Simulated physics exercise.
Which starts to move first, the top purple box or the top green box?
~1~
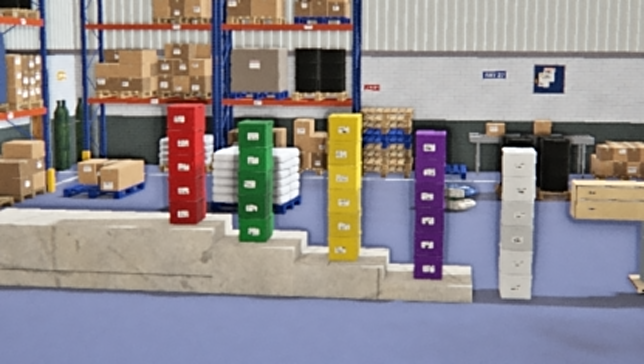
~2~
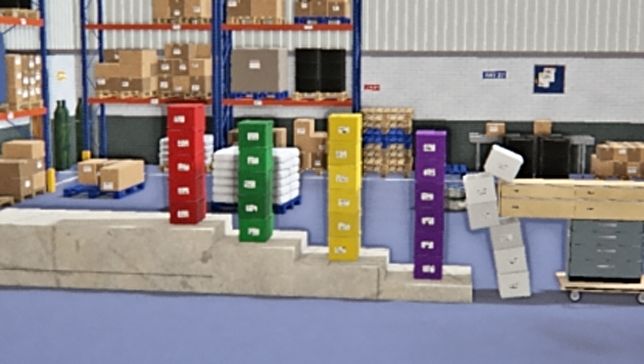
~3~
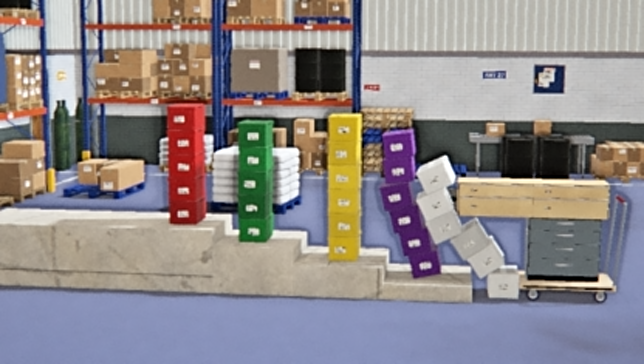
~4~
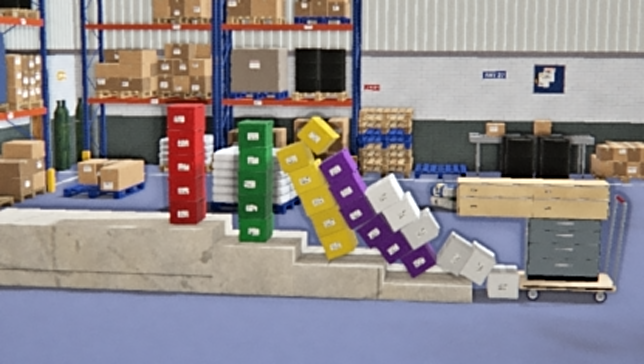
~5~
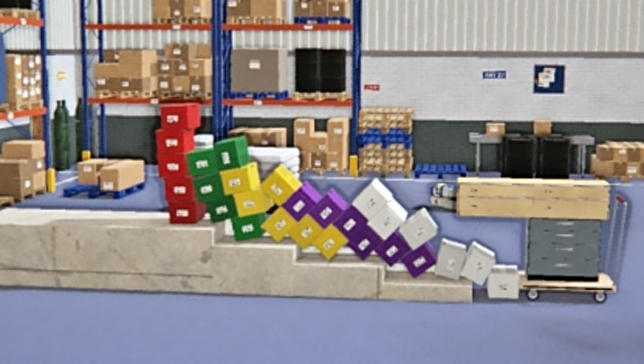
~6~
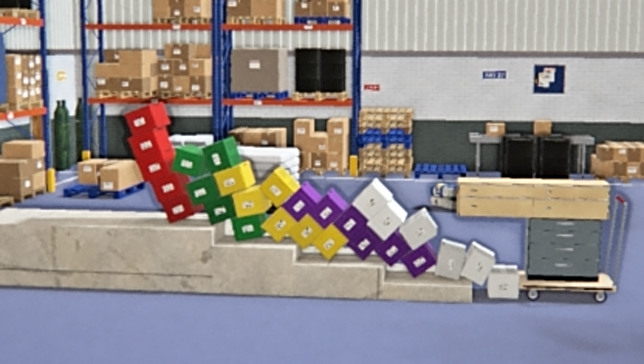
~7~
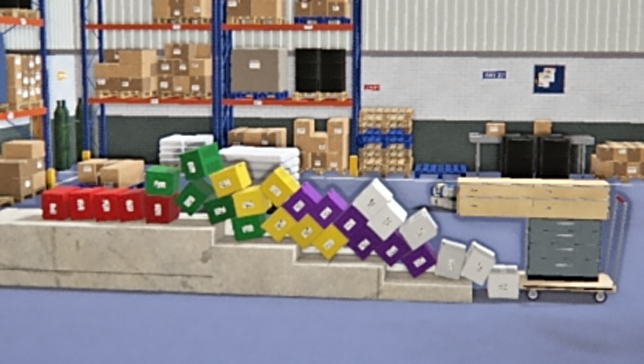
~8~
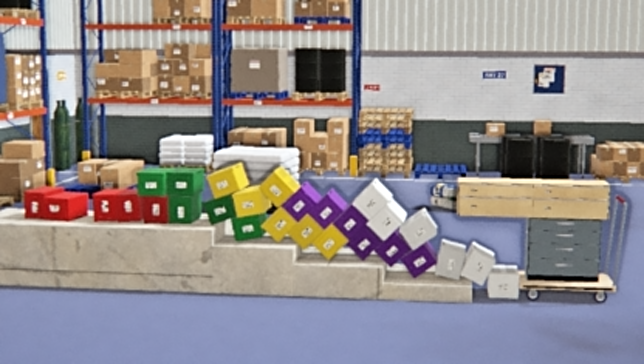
The top purple box starts to move first, shifting left as the white boxes lean on its column. The top green box stays in place until later, after the yellow column has begun to topple.
